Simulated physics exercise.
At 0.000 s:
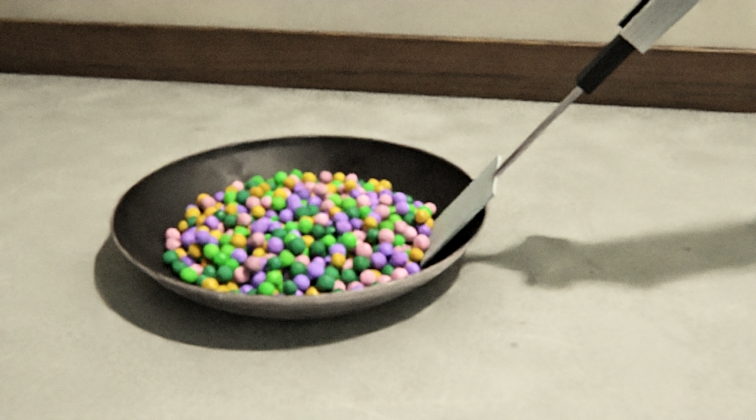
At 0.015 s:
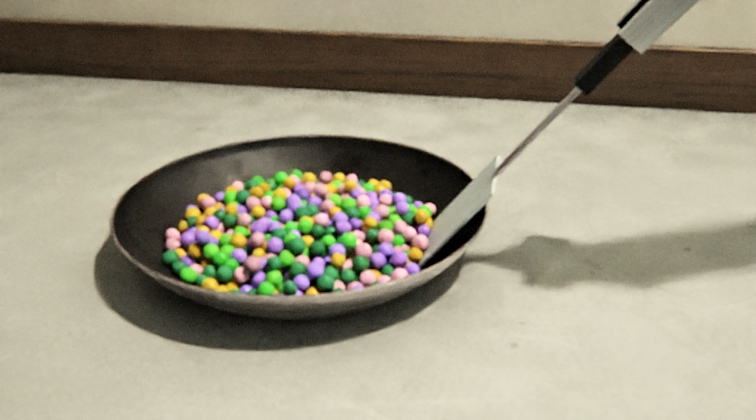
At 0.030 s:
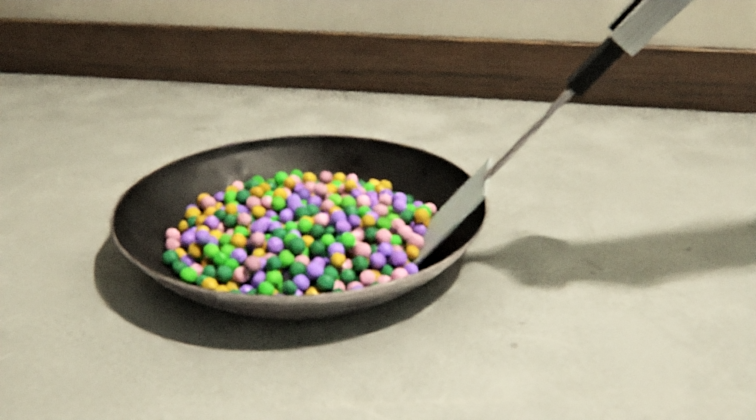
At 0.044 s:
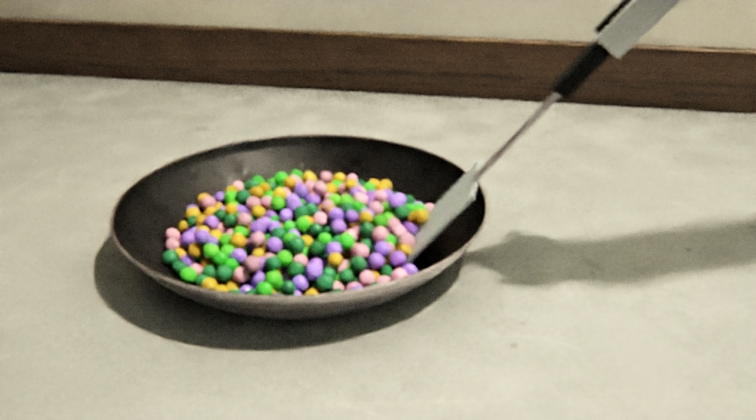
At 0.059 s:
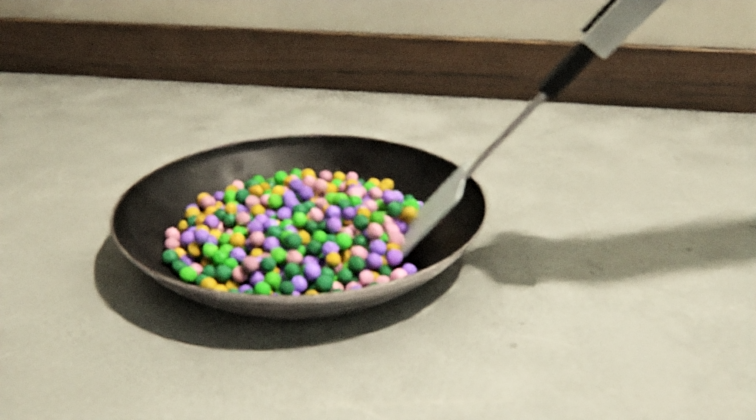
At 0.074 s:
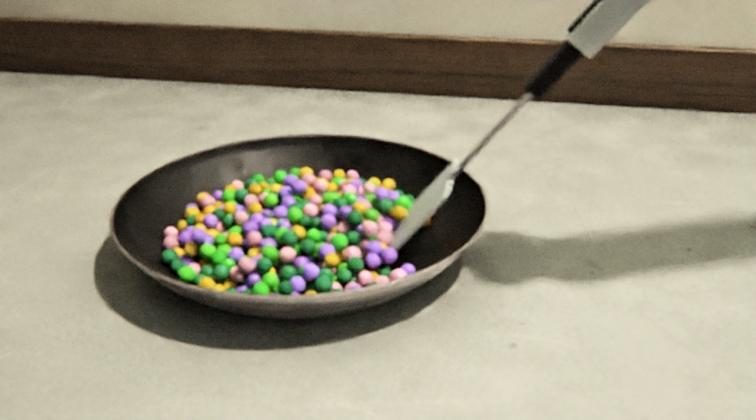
At the start, a robot's paddle rests against the right inside edge of a dark frying pan filled with small round sweets in green, purple, pink and orange. The paddle then slides left into the pan, pushing the nearest sweets inward and baring some dark surface behind it, while the pan stays still.
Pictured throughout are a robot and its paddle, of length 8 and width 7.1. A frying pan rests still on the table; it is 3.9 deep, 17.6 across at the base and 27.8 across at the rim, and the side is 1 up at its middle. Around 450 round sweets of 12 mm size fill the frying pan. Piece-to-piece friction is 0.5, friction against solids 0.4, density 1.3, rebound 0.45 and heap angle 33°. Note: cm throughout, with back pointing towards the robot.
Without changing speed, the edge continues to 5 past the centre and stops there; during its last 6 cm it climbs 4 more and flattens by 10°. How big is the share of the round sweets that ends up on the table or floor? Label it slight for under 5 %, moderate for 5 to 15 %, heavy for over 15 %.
Label: Slight.
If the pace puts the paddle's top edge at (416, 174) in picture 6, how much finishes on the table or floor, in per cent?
That share would be some 10 percent.
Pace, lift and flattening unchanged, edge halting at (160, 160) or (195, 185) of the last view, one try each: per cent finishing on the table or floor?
Some 25 and 10 per cent.
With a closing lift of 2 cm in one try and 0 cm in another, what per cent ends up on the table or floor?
I'd put it near 0 in a hundred, then near 0 in a hundred.
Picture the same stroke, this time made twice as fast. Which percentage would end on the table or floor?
I'd expect near 15 per cent.
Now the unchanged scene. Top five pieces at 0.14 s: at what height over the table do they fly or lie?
Somewhere near 5 cm, I'd say.
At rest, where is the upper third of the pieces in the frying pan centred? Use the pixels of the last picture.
Centre: Roughly (206, 210).
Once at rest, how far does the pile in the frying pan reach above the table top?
Top of the heap: Roughly 5.0 cm above the table top.
By 0.14 s, sloping 52°, highest piece 5 above the table; 452 in the frying pan.
By 0.21 s, sloping 47°, highest piece 7 above the table; 452 in the frying pan.
By 0.44 s, sloping 42°, highest piece 5 above the table; 450 in the frying pan, 1 on the table or floor, 1 on the blade or in flight.
By 1.50 s, sloping 42°, highest piece 4 above the table; 450 in the frying pan, 2 on the table or floor.
Final count, 450 in the frying pan, 2 on the table or floor. That is 0 % on the table or floor.
